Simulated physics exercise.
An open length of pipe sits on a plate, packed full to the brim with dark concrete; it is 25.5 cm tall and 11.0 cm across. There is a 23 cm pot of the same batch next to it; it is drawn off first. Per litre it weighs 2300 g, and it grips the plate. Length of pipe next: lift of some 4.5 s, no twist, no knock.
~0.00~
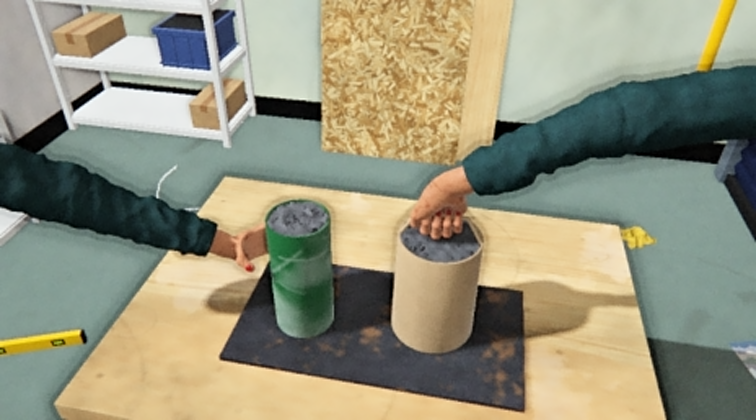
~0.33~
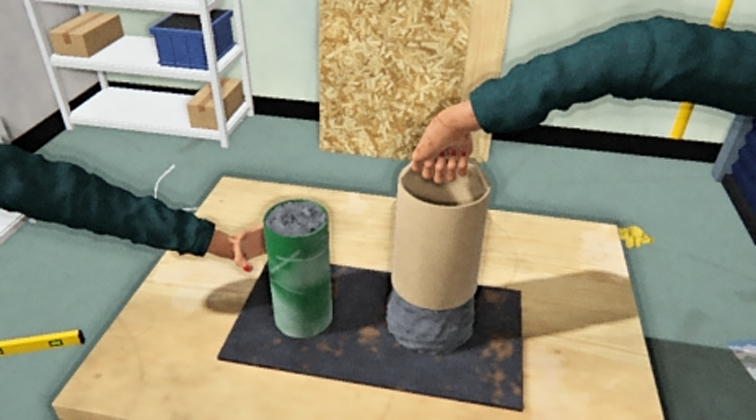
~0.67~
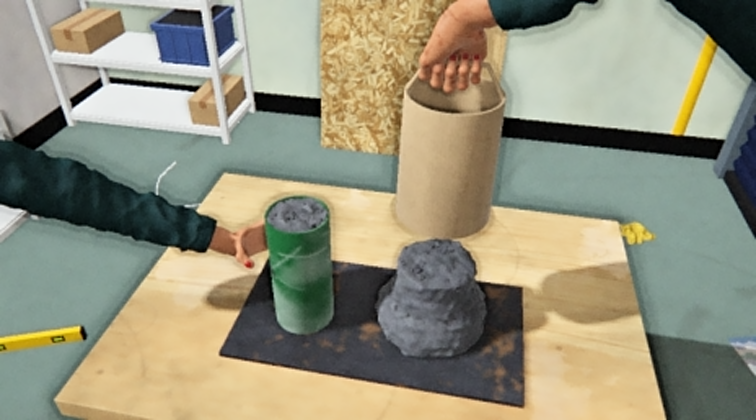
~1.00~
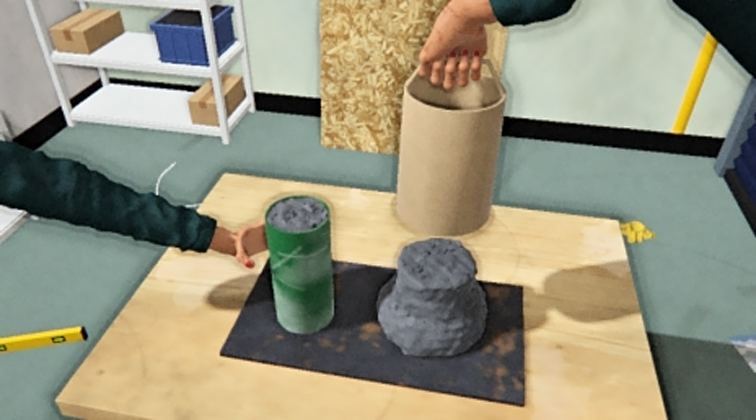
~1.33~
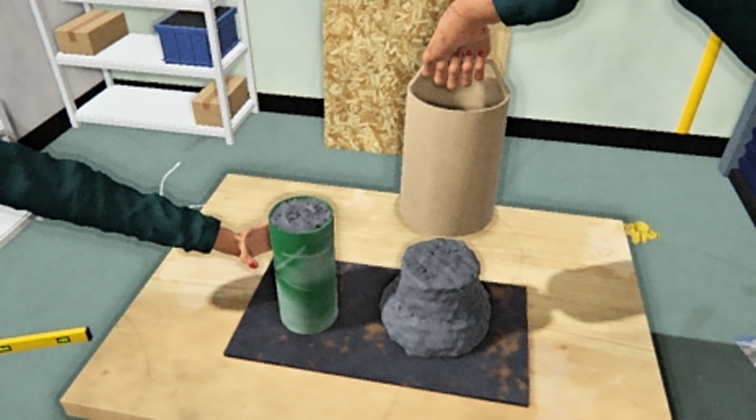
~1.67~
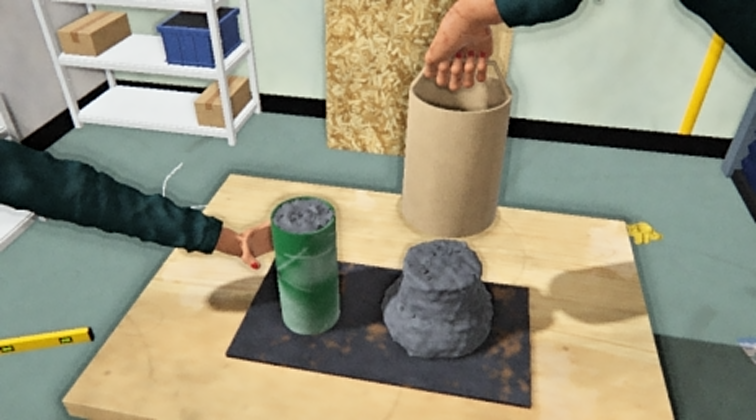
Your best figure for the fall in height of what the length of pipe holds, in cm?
My best guess is roughly 8 centimetres.
After 2.8 s, the length of pipe is up 6.0 cm; the dark concrete has come down 0.3 cm to 25 cm and is 11 cm wide.
After 3.9 s, the length of pipe is up 16 cm; the dark concrete has come down 6.1 cm to 19 cm and is 16 cm wide.
After 5.0 s, the length of pipe is up 26 cm; the dark concrete has come down 7.7 cm to 18 cm and is 17 cm wide.
After 6.4 s, the length of pipe is clear; the dark concrete has come down 8.0 cm to 17 cm and is 17 cm wide.
After 6.8 s, at rest, the length of pipe is clear; the dark concrete has come down 8.0 cm to 17 cm and is 18 cm wide.
